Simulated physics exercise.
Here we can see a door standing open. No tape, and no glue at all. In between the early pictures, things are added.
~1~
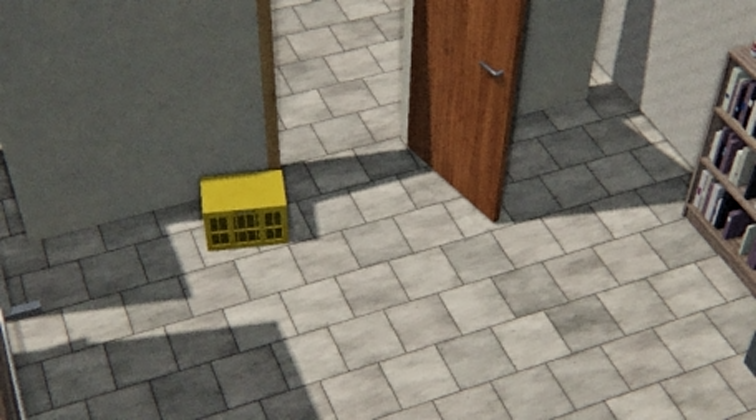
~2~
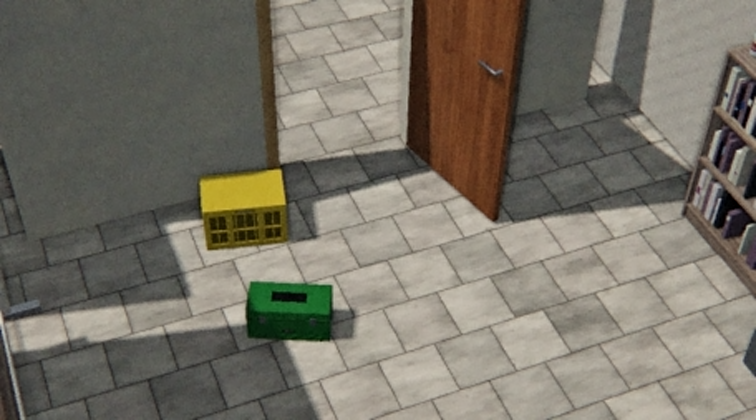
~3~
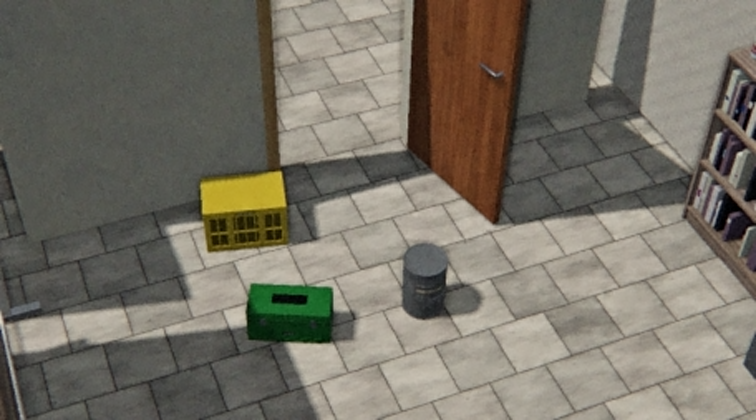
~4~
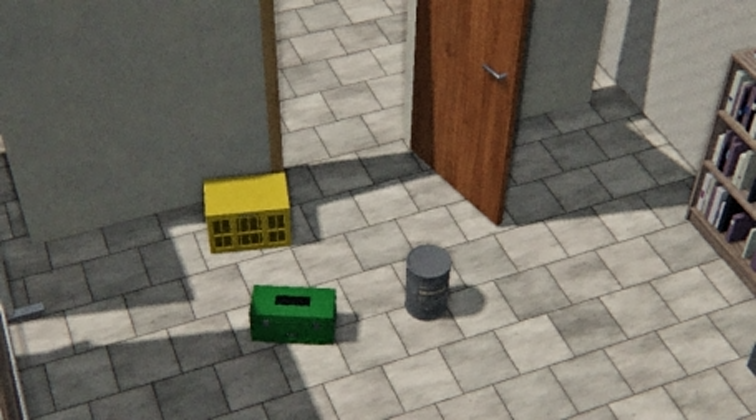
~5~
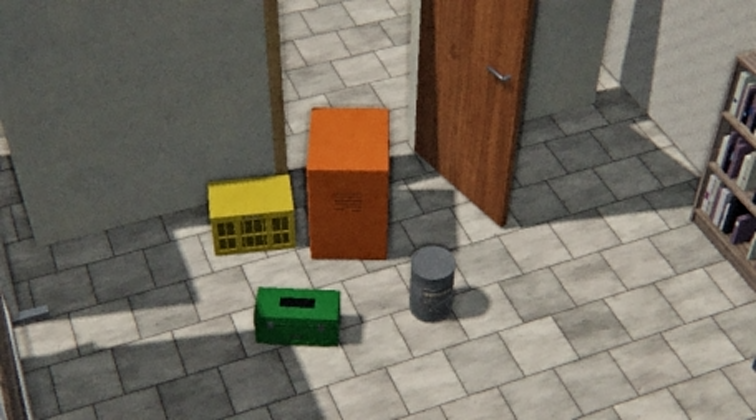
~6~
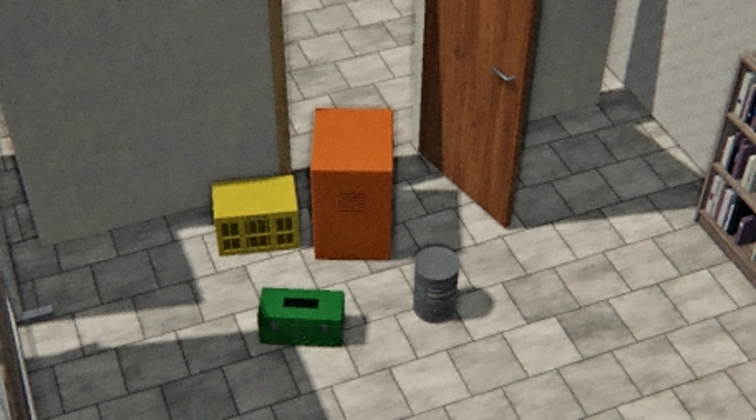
The footage shows a wooden door standing open and still beside a yellow crate on a tiled floor, as a green toolbox, a grey pail and then a tall orange appliance appear one after another nearby.
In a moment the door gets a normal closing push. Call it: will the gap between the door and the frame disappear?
No, a gap remains.
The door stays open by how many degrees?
It comes to about 55°.
Then, 0.40 s later than the last frame, open by 95°.
Then, 0.60 s later than the last frame, open by 84°.
Then, 0.80 s later than the last frame, open by 70°.
Then, 1.00 s later than the last frame, open by 56°.
When it is over, open by 56°; all 4 as before. End places, in pixels of the last picture, orange appliance near (352, 185).
